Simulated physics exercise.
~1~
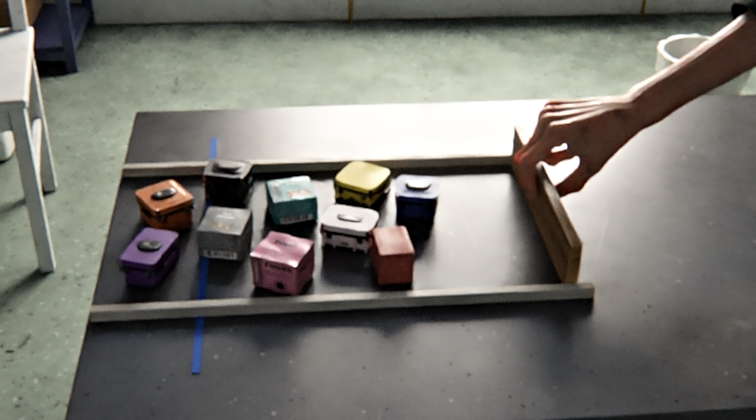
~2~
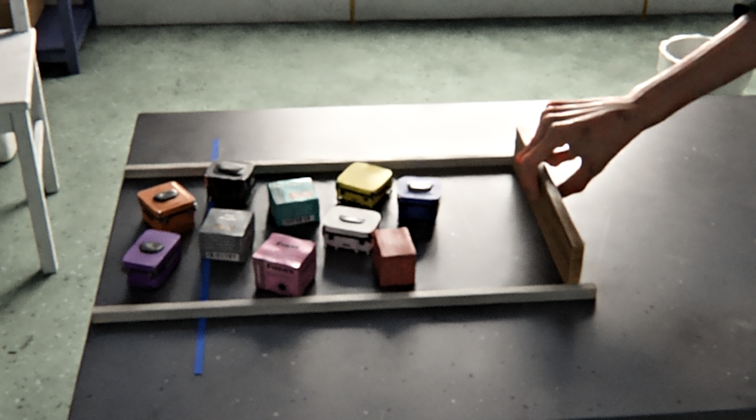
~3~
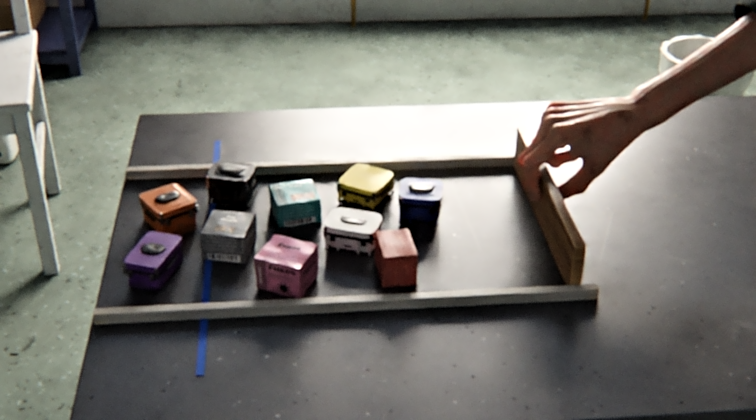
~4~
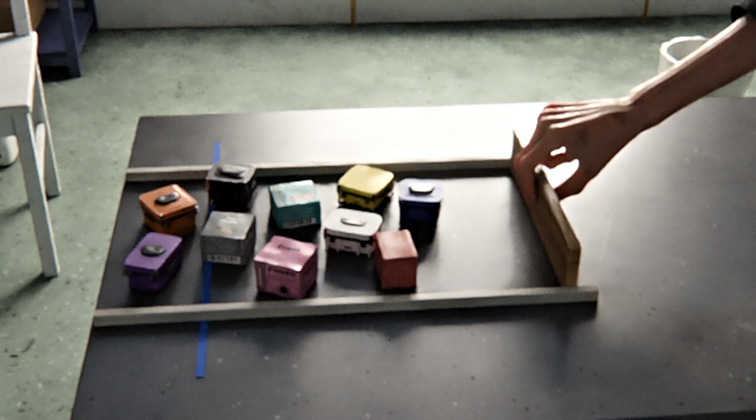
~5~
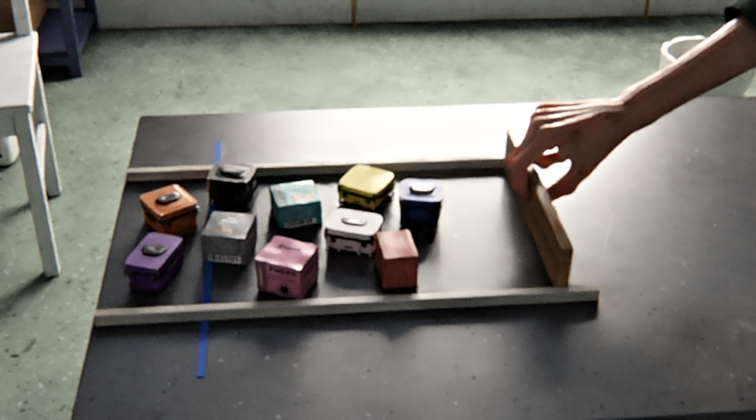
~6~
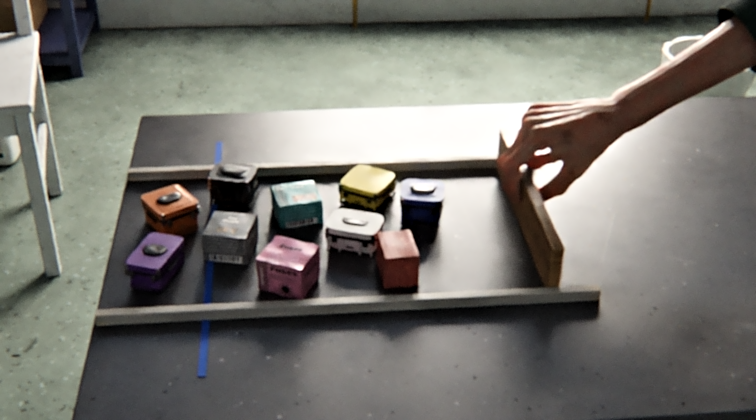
A hand held a wooden board upright at the right of ten small, colourful boxes and cases between two rails, then slid it a little to the left, while the things stayed put.
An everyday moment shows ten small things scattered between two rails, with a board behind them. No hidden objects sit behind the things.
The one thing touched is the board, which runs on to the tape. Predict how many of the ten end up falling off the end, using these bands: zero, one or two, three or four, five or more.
A couple at most slip off, not zero.
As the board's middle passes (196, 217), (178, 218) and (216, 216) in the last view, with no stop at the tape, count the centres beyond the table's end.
By position: 2 / 5 / 2.
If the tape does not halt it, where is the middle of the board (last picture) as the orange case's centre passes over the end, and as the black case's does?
Orange case: (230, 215); black case: (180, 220).
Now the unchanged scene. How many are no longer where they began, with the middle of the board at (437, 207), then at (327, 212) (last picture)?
Moved so far: 1, later 7.
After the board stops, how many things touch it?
It touches 4.
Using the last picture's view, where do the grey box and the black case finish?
Final spots - grey box (134, 242), black case (153, 179).
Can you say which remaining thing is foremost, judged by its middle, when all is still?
The grey box is foremost.
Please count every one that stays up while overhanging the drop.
Answer: 0.
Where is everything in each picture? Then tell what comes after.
The first picture shows purple case (151, 258); orange case (165, 208); grey box (225, 233); board (543, 200); tape (207, 235).
The second picture shows orange case (167, 209); blue case (419, 200).
The third picture shows grey box (229, 236); white case (354, 232).
The fourth picture shows purple case (155, 263); black case (232, 185).
The fifth picture shows orange case (170, 212); red block (396, 259).
The sixth picture shows purple case (157, 263); orange case (171, 212); grey box (231, 238); board (527, 204); tape (212, 239).
Early on, none off yet; purple case at rest near (157, 263); orange case at rest near (171, 212); grey box at rest near (231, 238).
Finally, the number that fall off is one or two; lost, orange case and purple case.
